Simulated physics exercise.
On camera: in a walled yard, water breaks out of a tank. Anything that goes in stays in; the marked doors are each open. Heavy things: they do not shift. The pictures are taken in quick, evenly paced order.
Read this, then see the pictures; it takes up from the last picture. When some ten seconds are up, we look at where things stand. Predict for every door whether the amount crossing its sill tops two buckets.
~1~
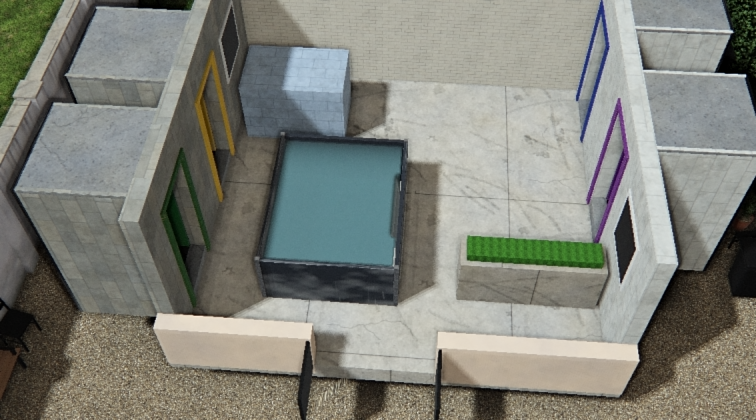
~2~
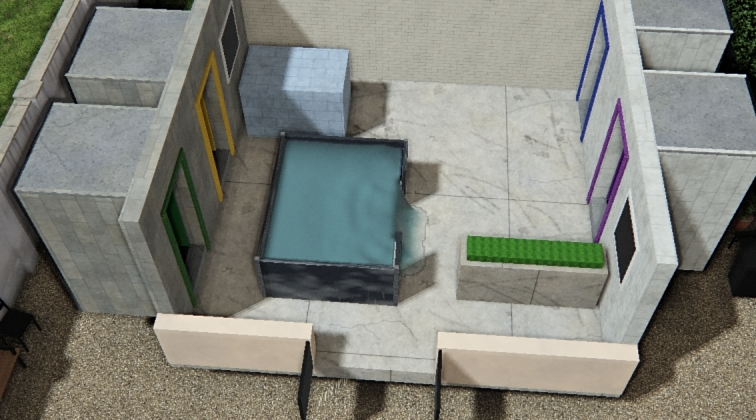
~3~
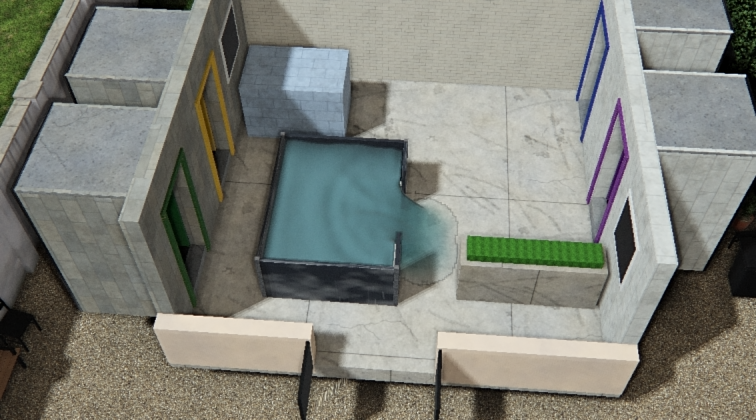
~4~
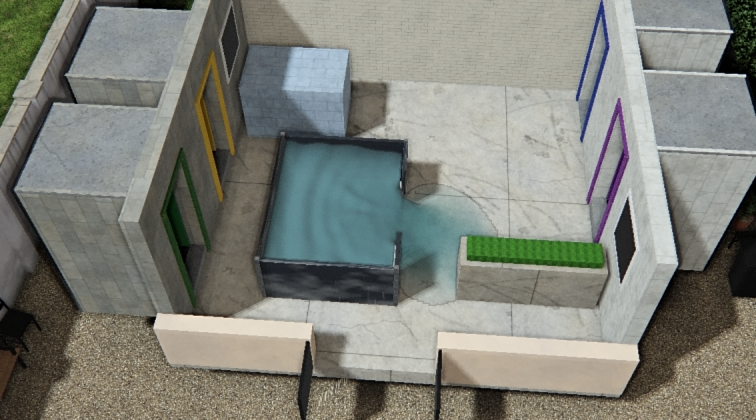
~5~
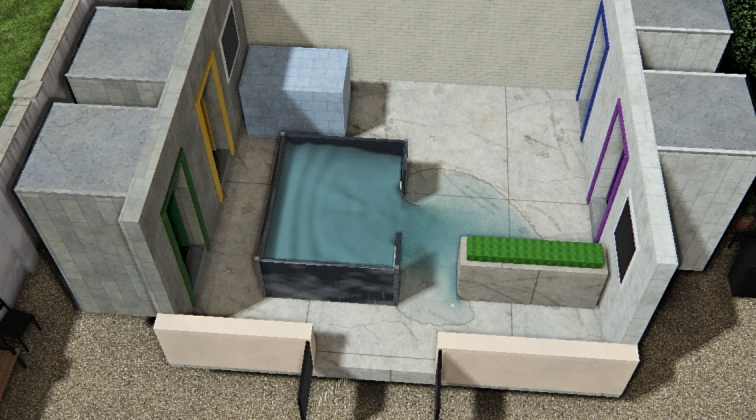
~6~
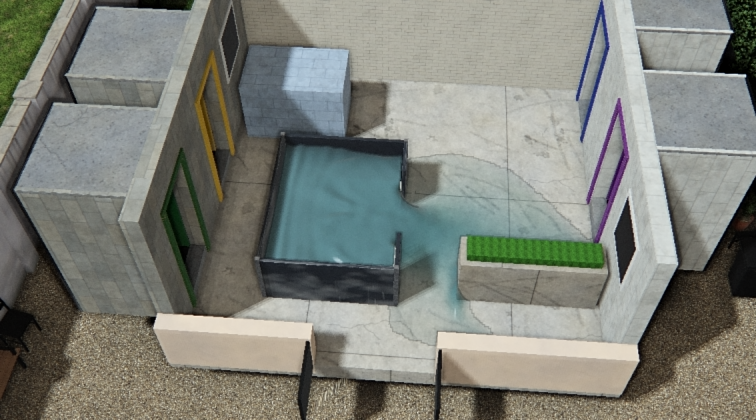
In order: The yellow door does not go over two buckets, the purple door goes over two buckets, the blue door goes over two buckets, the green door does not go over two buckets.
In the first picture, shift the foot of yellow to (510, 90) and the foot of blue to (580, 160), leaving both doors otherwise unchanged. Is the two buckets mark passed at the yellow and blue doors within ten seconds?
Yellow: Exceeds the limit. Blue: Exceeds the limit.
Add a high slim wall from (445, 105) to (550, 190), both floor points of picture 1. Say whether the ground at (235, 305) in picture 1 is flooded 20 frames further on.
Spot check: Untouched.
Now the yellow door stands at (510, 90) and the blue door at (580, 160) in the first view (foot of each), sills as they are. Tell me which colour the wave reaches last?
That would be the green one.
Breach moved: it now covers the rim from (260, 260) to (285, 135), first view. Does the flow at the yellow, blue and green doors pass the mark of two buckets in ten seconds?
As I see it, the yellow door overshoots, while the blue door overshoots and the green door overshoots.
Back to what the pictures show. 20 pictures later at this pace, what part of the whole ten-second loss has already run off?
Around 45 % of the total, roughly.
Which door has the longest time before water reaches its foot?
I'd go with the door marked green.
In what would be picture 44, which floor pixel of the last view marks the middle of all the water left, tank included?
About (435, 192).
A moment on, water covers 40 % of the floor; the yellow door not reached, the purple door over two buckets in, the blue door not reached, the green door not reached.
Next, water covers 45 % of the floor; the yellow door not reached, the purple door far over two buckets in, the blue door under two buckets in, the green door not reached.
Then, water covers 60 % of the floor; the yellow door not reached, the purple door far over two buckets in, the blue door over two buckets in, the green door not reached.
Later, water covers 80 % of the floor; the yellow door wet at the sill, nothing in, the purple door far over two buckets in, the blue door far over two buckets in, the green door not reached.
In the end, water covers 95 % of the floor; the yellow door wet at the sill, nothing in, the purple door far over two buckets in, the blue door far over two buckets in, the green door wet at the sill, nothing in.
